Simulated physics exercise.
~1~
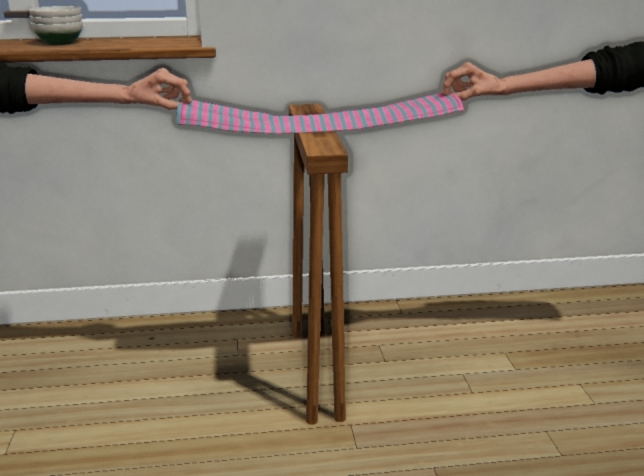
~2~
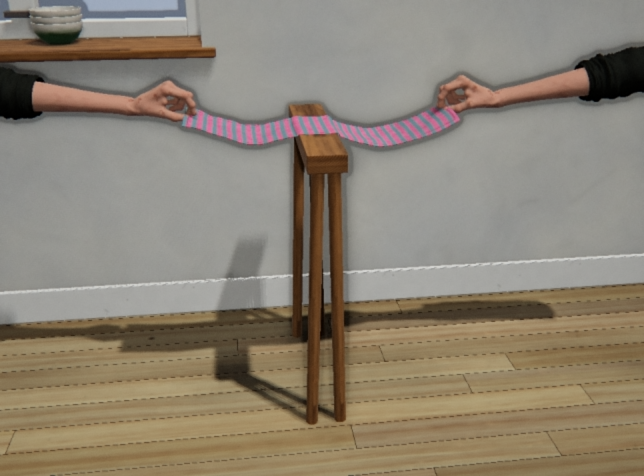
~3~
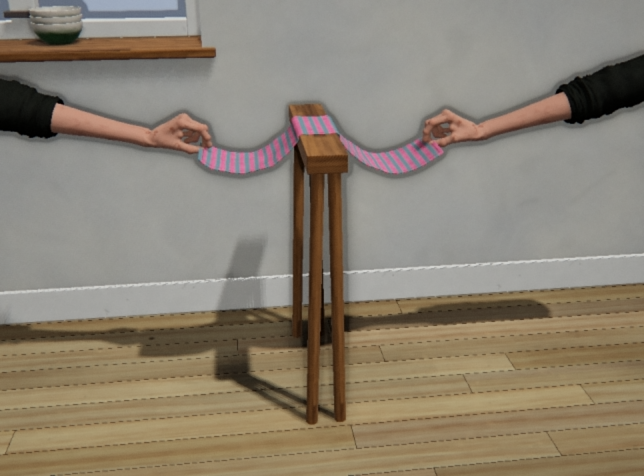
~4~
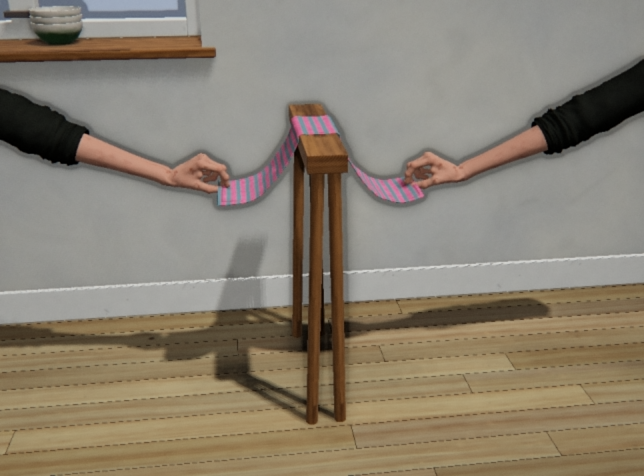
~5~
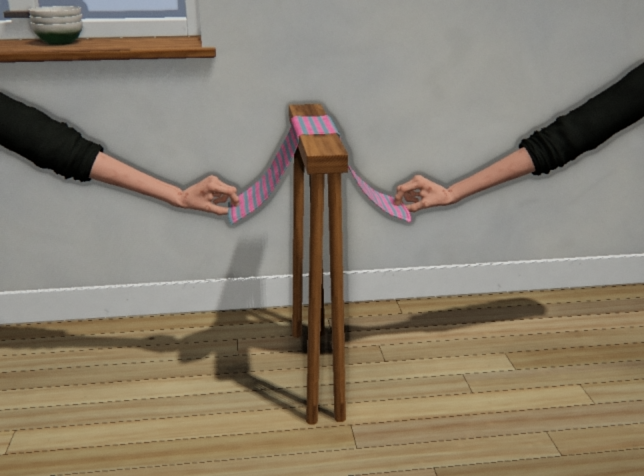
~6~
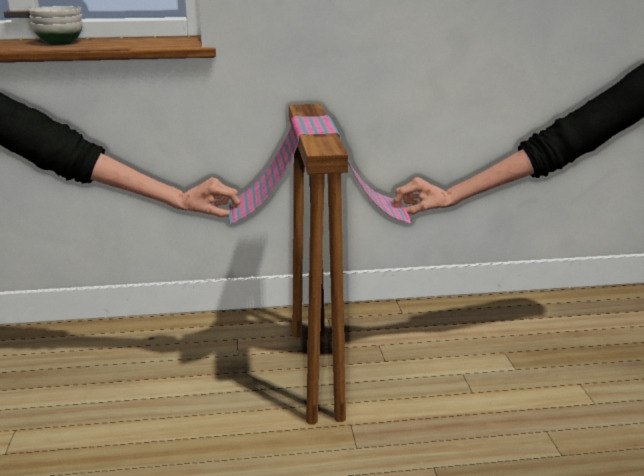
The clip opens with two hands holding a pink striped cloth by its ends, stretched over a narrow wooden bench. The hands lower and move inward, laying the middle across the bench top while both sides sag, then hang more steeply. Finally, the hands stay still, still gripping the ends.
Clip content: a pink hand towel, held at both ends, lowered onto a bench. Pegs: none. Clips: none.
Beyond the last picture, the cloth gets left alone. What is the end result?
Holds.
Then, 0.62 s past the final frame, hand towel hanging on both sides, left end near (333, 223), right end near (292, 234).
Then, 1.36 s past the final frame, hand towel hanging on both sides, left end near (324, 228), right end near (316, 242).
When it is over, hand towel hanging on both sides, left end near (287, 233), right end near (336, 242). The pink hand towel keeps its place.
